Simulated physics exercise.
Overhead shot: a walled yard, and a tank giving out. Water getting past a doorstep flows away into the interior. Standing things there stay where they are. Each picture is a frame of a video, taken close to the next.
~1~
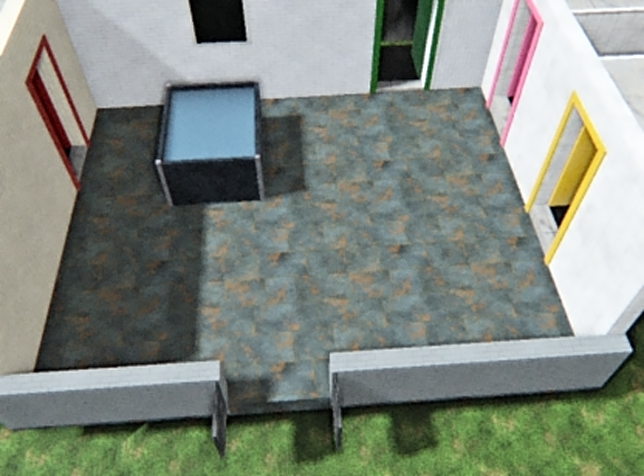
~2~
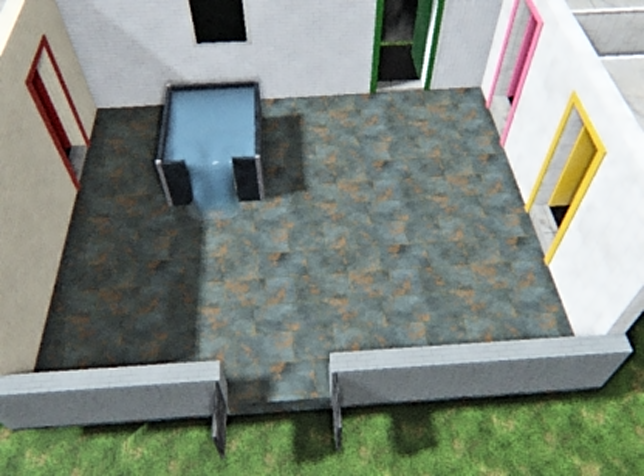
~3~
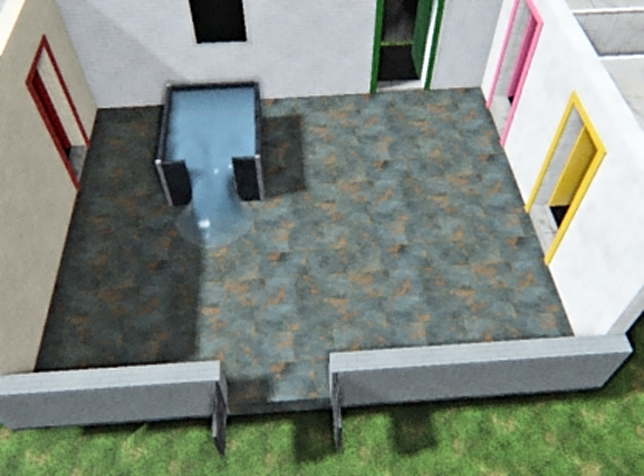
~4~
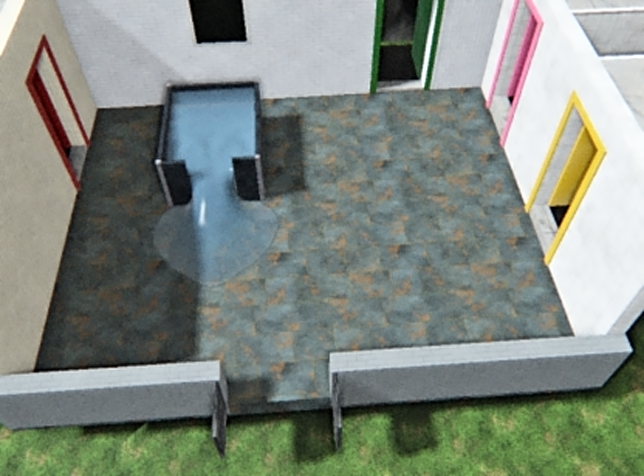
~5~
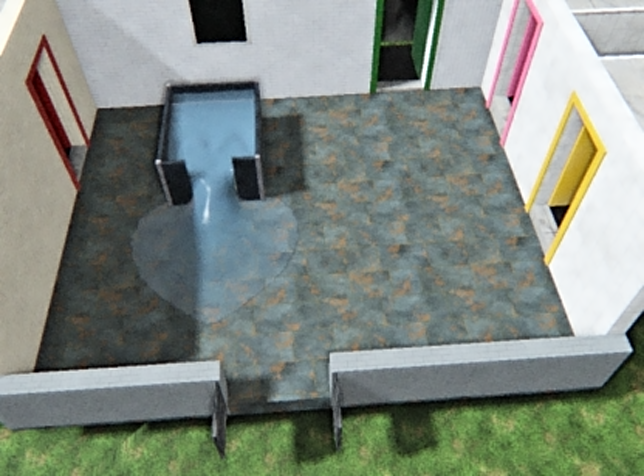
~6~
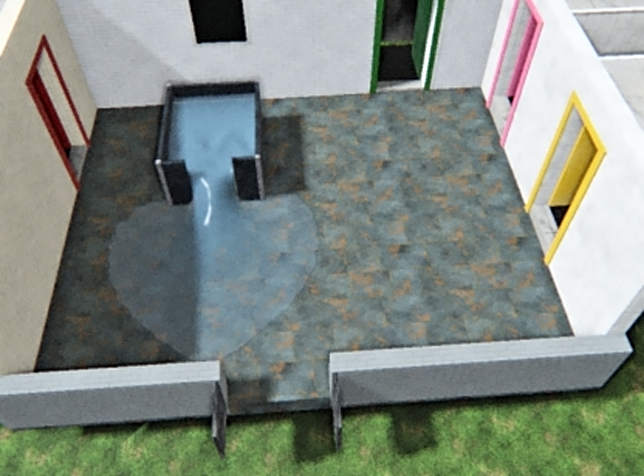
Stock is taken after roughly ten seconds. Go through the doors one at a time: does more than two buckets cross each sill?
The pink door will let in an allowed amount; the red door will let in an allowed amount; the yellow door will let in an allowed amount; the green door will let in an allowed amount.
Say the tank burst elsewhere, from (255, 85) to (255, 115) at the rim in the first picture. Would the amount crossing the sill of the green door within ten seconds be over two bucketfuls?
At the green door, the flow beats the threshold.
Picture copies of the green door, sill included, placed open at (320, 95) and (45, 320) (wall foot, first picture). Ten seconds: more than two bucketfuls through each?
Result: First undershoots, second overshoots.
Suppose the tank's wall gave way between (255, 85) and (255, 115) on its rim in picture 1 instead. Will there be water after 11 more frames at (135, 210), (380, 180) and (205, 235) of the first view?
The first point is spared, the second soaked, the third spared.
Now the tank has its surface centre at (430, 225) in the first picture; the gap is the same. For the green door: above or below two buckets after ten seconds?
As I see it, the green door overshoots.
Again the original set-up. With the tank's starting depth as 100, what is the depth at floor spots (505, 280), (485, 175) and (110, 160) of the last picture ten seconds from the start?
At the three places, in the order asked: Around 4, 2 and 12 per cent.
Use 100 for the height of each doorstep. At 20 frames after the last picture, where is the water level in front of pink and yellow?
0 and 0 %, in that order.
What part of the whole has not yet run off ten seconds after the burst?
Roughly 76 %.
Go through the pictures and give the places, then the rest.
The first frame shows the water tank at (211, 124) is whole and still.
In the second frame, the front is at (194, 212), out from the gap at (214, 188).
In the third frame, the front is at (227, 242), out from the gap at (215, 188).
In the fourth frame, the front is at (213, 283), out from the gap at (215, 189).
In the fifth frame, water pours out at (215, 188) and has run to (203, 315).
In the sixth frame, the front is at (201, 355), out from the gap at (215, 188).
A moment on, water covers 35 % of the floor; the pink door not reached, the red door not reached, the yellow door not reached, the green door not reached.
Next, water covers 35 % of the floor; the pink door not reached, the red door not reached, the yellow door not reached, the green door not reached.
Then, water covers 40 % of the floor; the pink door not reached, the red door not reached, the yellow door not reached, the green door not reached.
Later, water covers 60 % of the floor; the pink door not reached, the red door wet at the sill, nothing in, the yellow door wet at the sill, nothing in, the green door not reached.
In the end, water covers 90 % of the floor; the pink door not reached, the red door under two buckets in, the yellow door wet at the sill, nothing in, the green door wet at the sill, nothing in.
